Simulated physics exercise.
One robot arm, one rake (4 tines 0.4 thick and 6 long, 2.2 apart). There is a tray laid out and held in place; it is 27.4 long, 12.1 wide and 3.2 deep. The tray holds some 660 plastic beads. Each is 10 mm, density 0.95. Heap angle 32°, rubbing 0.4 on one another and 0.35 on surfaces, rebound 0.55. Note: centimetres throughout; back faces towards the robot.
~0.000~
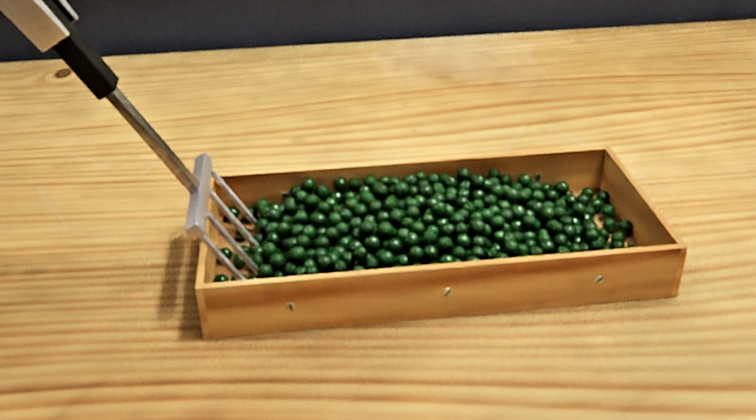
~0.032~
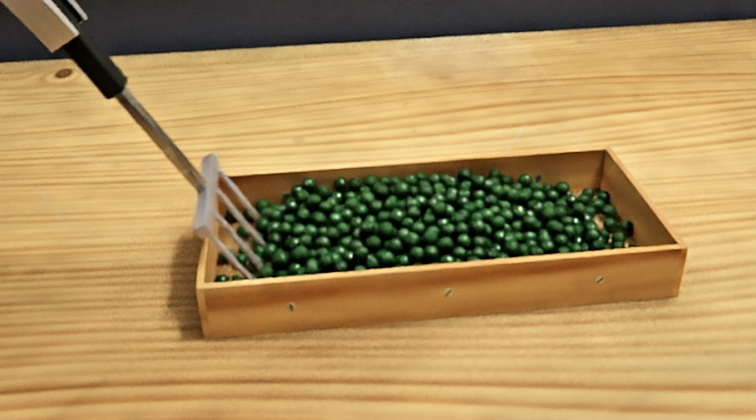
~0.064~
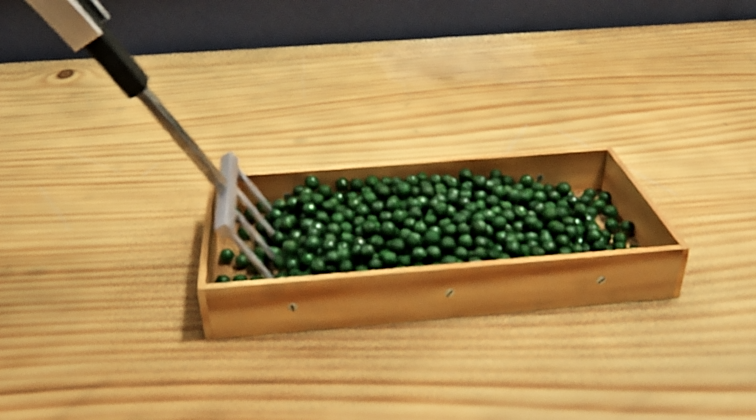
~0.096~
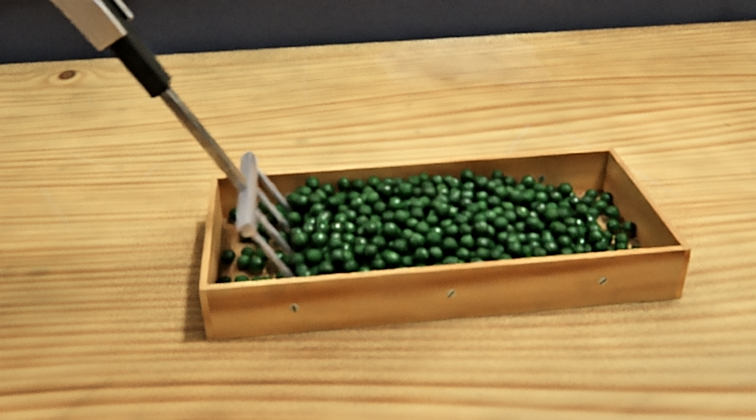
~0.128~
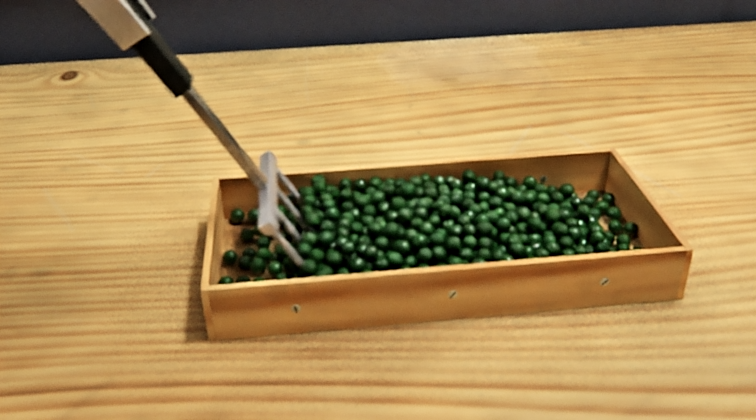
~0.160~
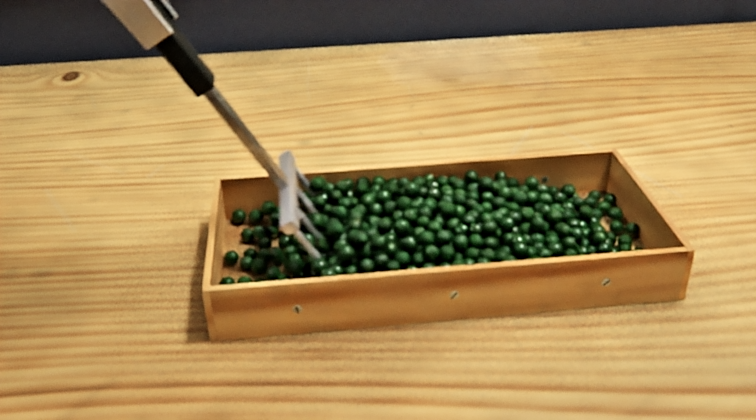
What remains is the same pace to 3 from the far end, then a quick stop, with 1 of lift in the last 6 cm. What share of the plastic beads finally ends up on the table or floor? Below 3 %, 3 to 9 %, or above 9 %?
Below 3 %.
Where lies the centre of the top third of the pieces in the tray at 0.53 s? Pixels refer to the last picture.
Top-third centre at approx. (542, 211).
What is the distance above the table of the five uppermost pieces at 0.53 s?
Height: Approx. 6 cm.
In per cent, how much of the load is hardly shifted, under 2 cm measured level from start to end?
About 35 %.
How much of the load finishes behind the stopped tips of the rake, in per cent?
Some 80 %.
After 0.34 s, sloping 60°, highest piece 5 above the table; 656 in the tray.
After 0.53 s, sloping 60°, highest piece 6 above the table; 655 in the tray, 1 in flight or on the tool.
After 0.82 s, sloping 60°, highest piece 5 above the table; 647 in the tray, 6 on the table or floor, 3 in flight or on the tool.
After 1.52 s, sloping 60°, highest piece 5 above the table; 646 in the tray, 10 on the table or floor.
At rest, 646 in the tray, 10 on the table or floor. That is 2 % on the table or floor.
